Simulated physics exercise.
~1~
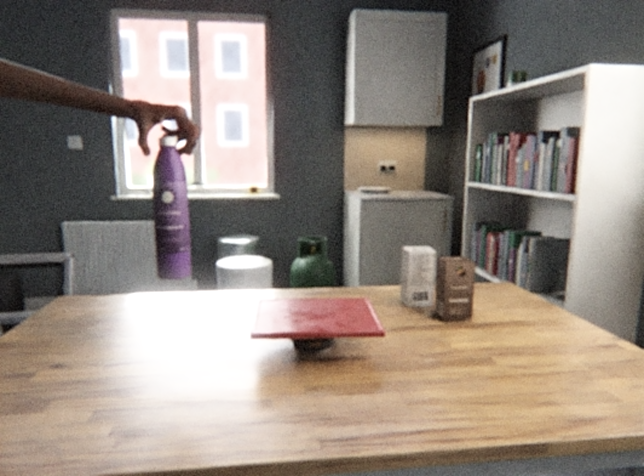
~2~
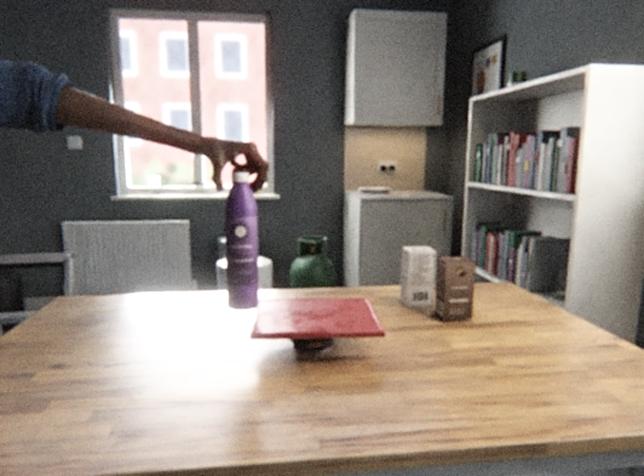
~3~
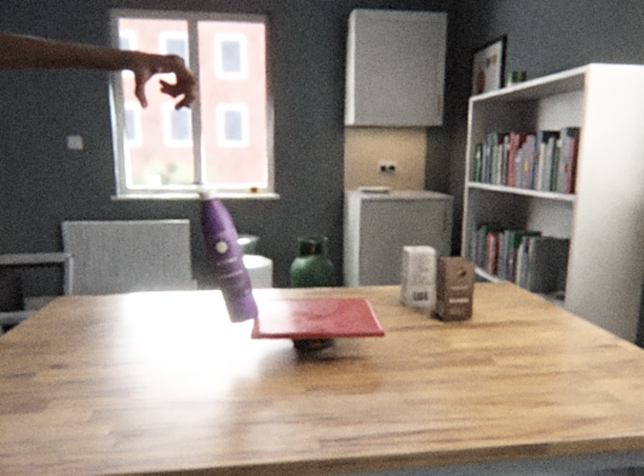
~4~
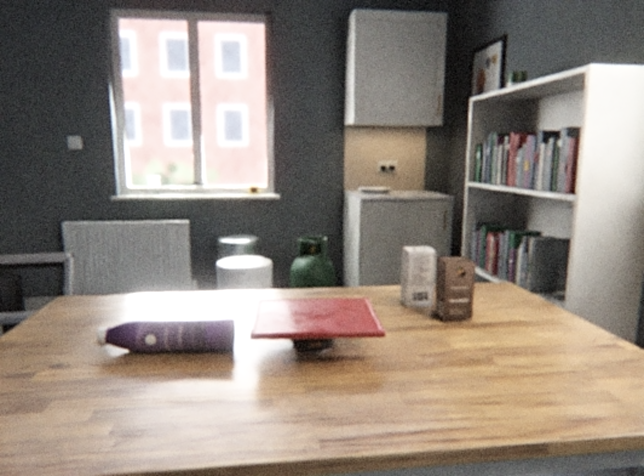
A hand lowered a purple bottle toward the left edge of a red tray on a wooden table and let go, but the bottle tipped left and ended up lying on its side, while the tray and two cartons stayed put.
